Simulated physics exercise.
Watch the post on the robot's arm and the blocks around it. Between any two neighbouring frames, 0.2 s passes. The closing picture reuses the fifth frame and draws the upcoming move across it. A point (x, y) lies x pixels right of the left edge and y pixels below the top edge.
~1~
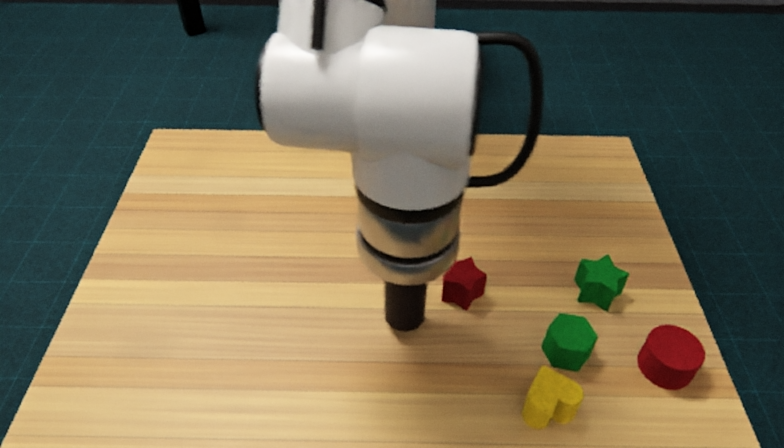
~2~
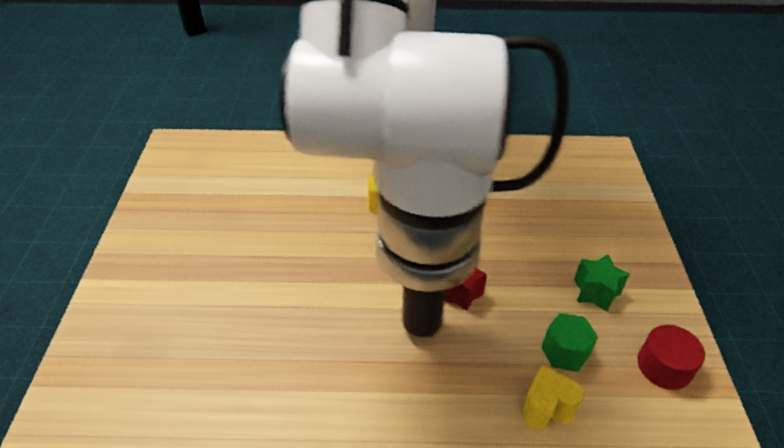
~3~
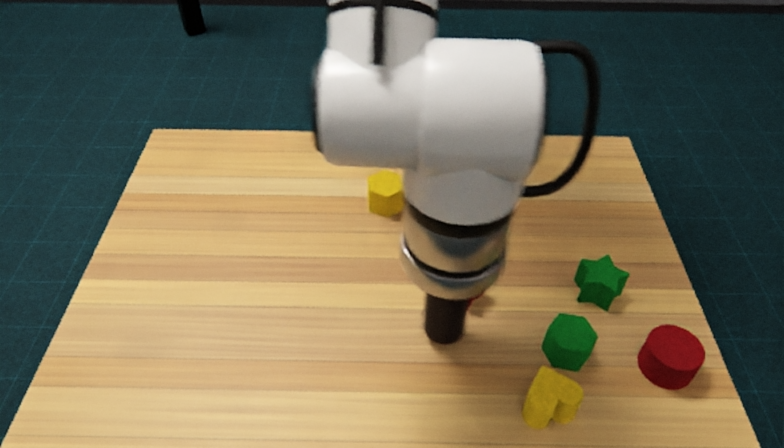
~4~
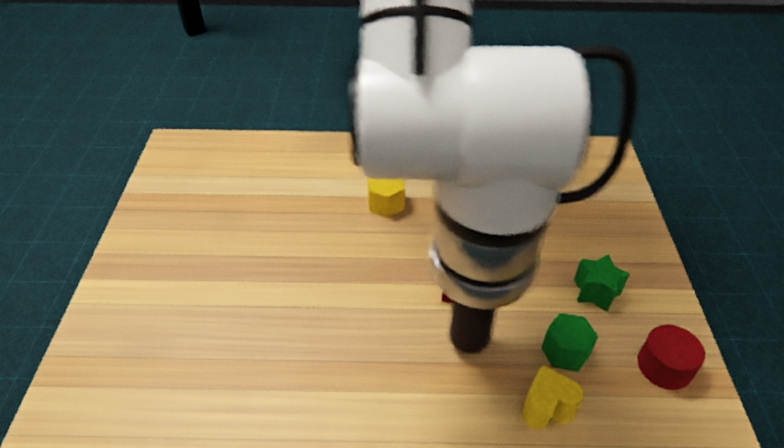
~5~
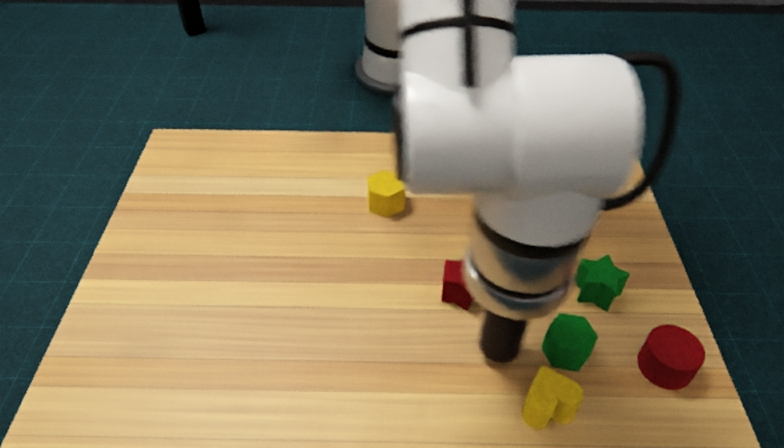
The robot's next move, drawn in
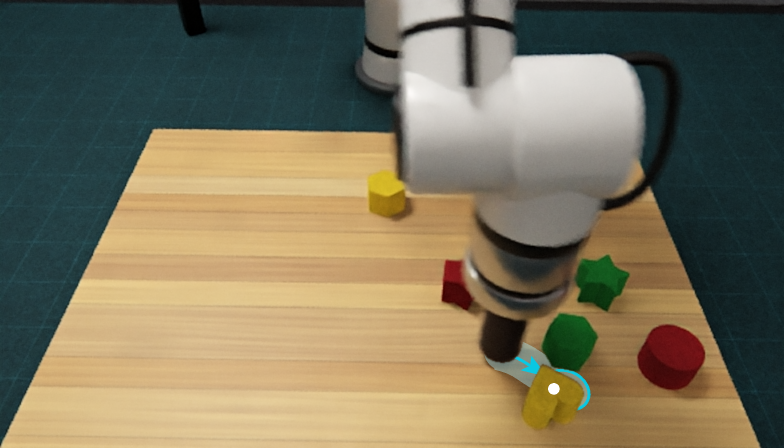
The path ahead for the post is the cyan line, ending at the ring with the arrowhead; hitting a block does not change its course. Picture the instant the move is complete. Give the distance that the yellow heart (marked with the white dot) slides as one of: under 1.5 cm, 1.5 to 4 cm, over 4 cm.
By the end of the path, it will have gone between 1.5 and 4 cm.
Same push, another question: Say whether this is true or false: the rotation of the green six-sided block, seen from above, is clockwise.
That statement is not accurate.
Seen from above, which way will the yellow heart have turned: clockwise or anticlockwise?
It spins clockwise.
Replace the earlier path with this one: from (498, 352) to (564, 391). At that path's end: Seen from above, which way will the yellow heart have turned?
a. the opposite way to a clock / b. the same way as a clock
(b)
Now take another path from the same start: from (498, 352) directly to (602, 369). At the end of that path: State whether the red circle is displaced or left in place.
It is moved from its place.
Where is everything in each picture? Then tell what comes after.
The first frame shows post tip at (405, 315); block tops, red star at (464, 272); yellow heart at (554, 389); green six-sided block at (573, 332).
The second frame shows post at (422, 321); blocks unchanged.
The third frame shows post at (444, 327); blocks unchanged.
The fourth frame shows post at (469, 335); blocks unchanged.
The fifth frame shows post at (500, 345); red star at (464, 272); yellow heart at (554, 389); green six-sided block at (573, 332).
Path on the board, from (498, 352) via (533, 368), ending at (567, 389); the dot is on the yellow heart.
The first path, step by step. Halfway along, post at (536, 361); yellow heart at (556, 393).
At the end, post at (570, 383); red star in place; yellow heart at (568, 412), turned 55° clockwise; green six-sided block at (584, 333), turned 30° anticlockwise.
